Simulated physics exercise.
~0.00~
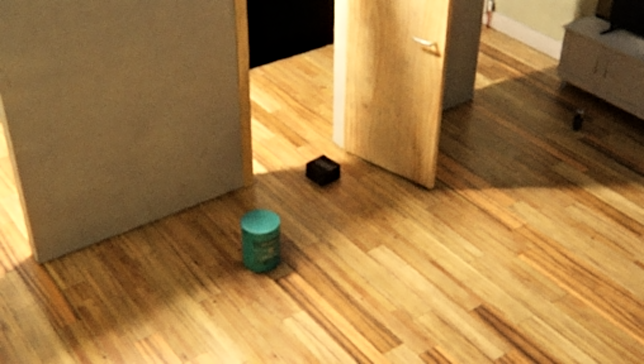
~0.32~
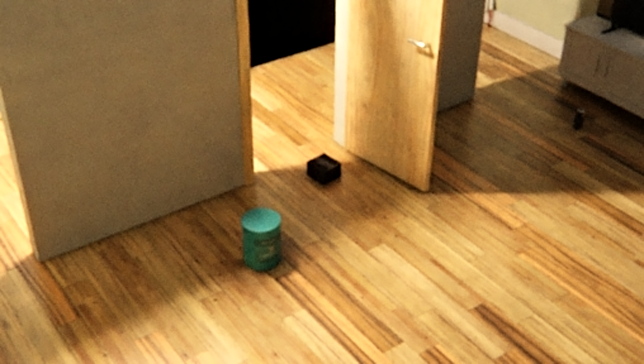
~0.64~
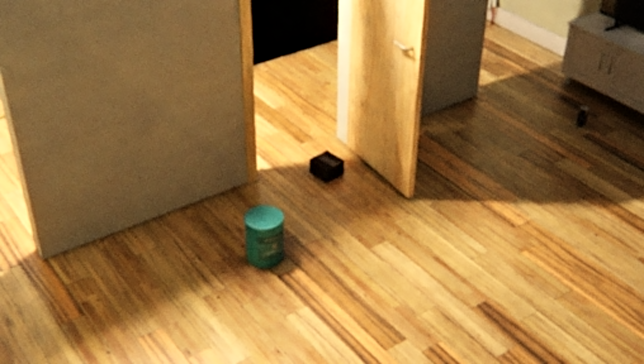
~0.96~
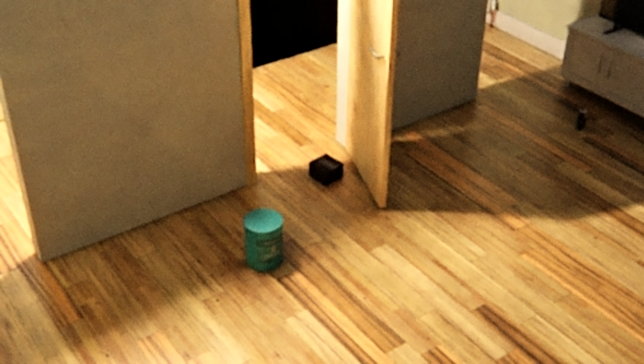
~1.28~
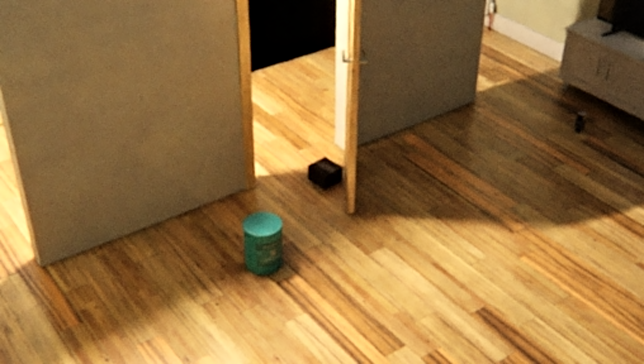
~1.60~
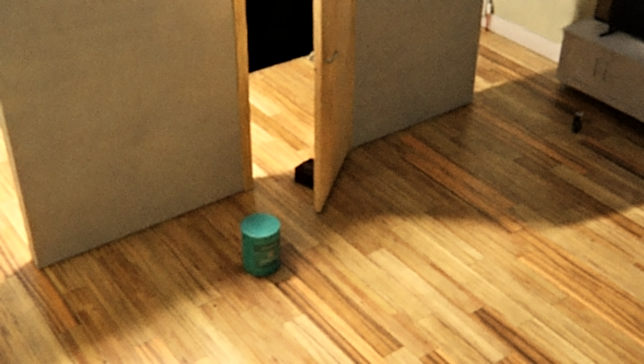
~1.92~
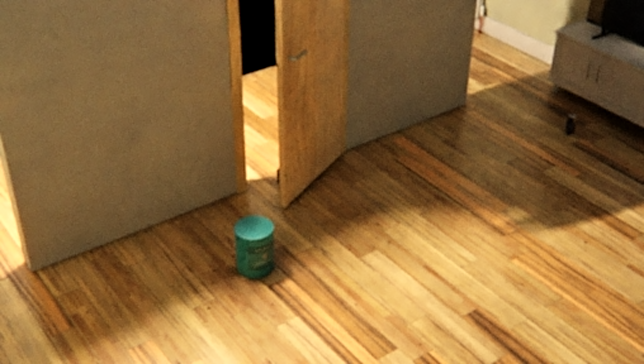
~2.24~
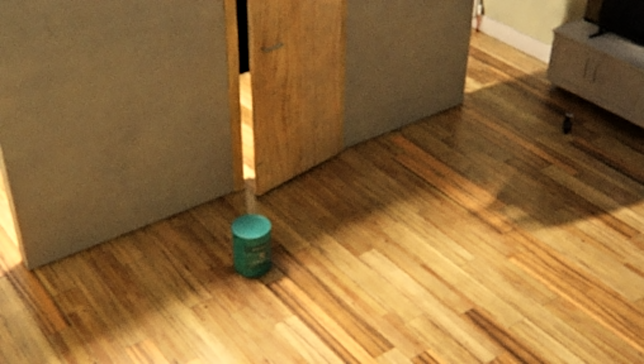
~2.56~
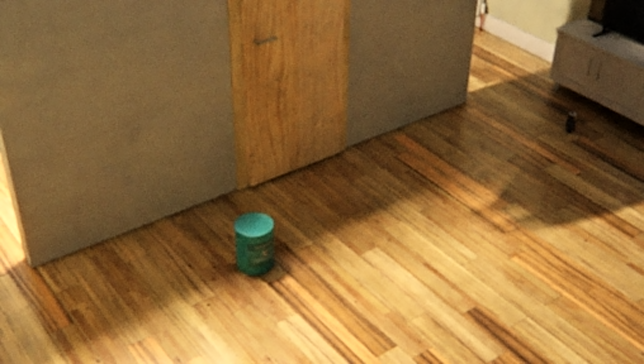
A wooden door stands open in a grey wall, seen from above by a slightly swaying camera in a room with a wood-plank floor. A small black box sits near the doorway, a turquoise pail stands in front of it to the left, and a low grey cabinet is at the far right. The door swings towards its frame, with no hand in view. As it reaches the box, the box shifts left and then disappears behind the door. The door keeps swinging until it is fully shut, with the box out of sight and the pail still in place.
